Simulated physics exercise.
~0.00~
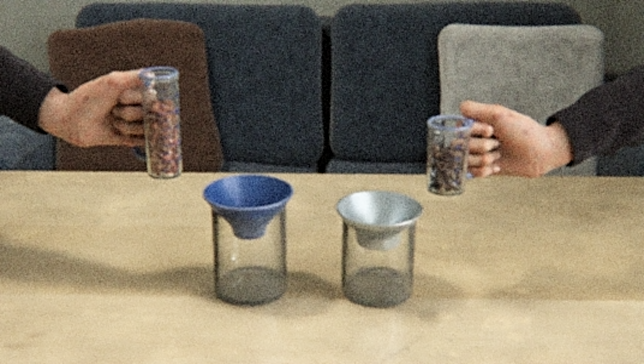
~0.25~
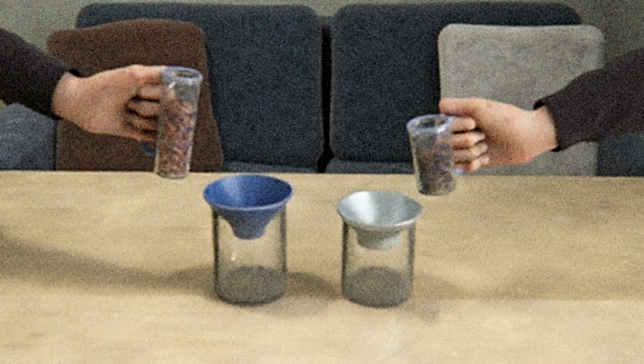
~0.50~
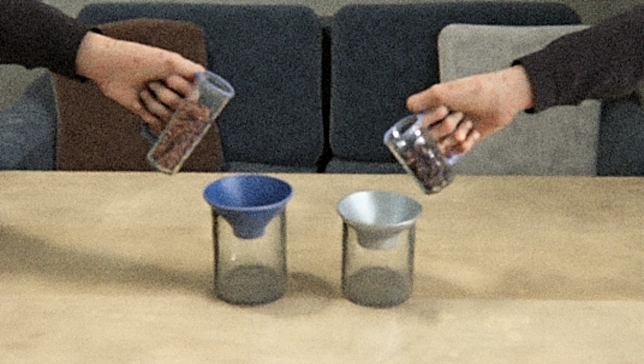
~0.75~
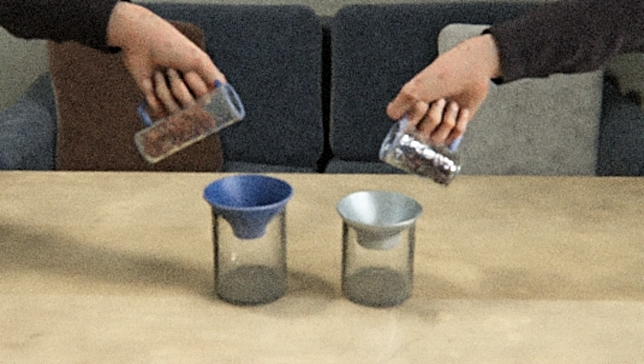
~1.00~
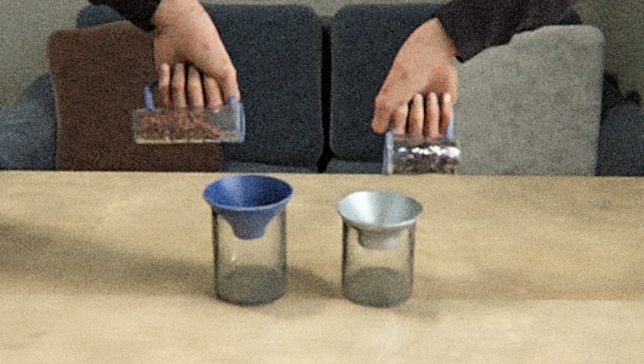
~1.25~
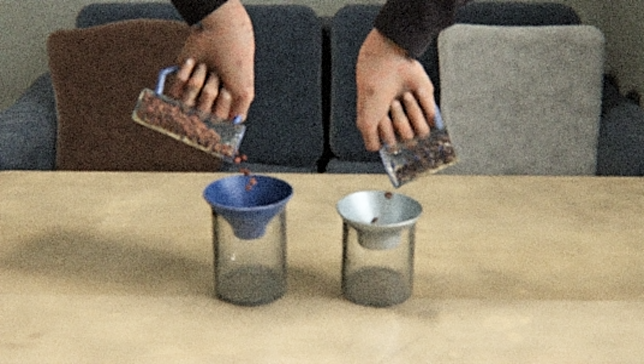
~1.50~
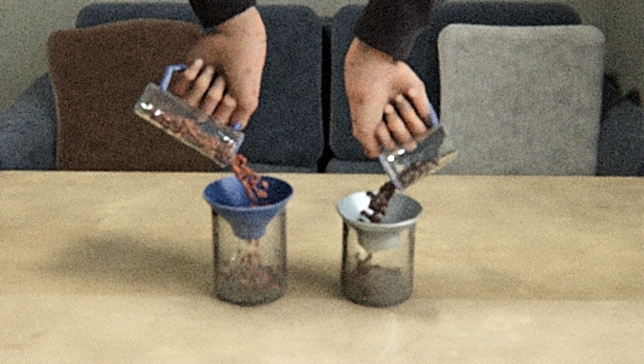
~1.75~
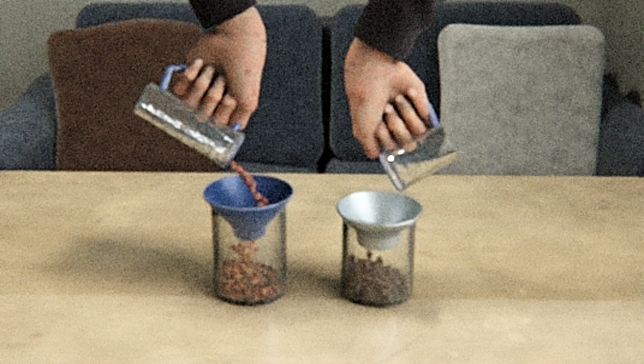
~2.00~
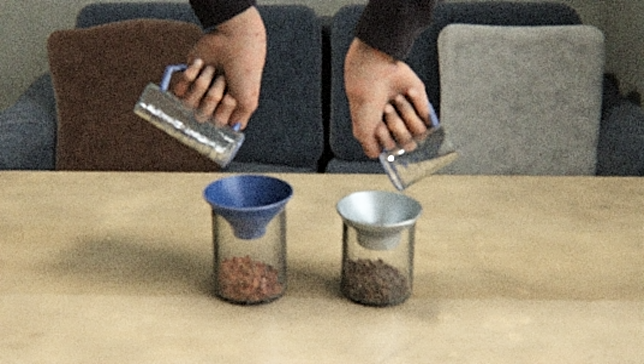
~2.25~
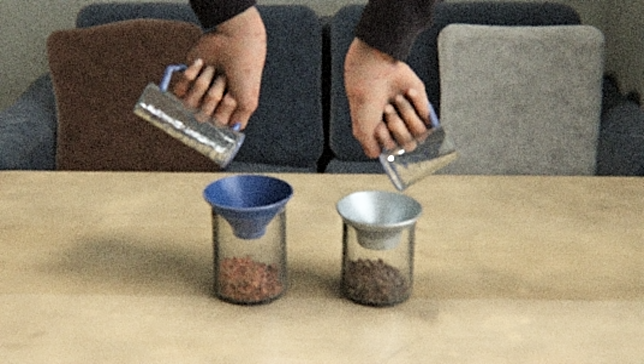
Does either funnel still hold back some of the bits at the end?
No, neither funnel holds anything back. The reddish bits on the left and the darker bits on the right all end up down in their jars.
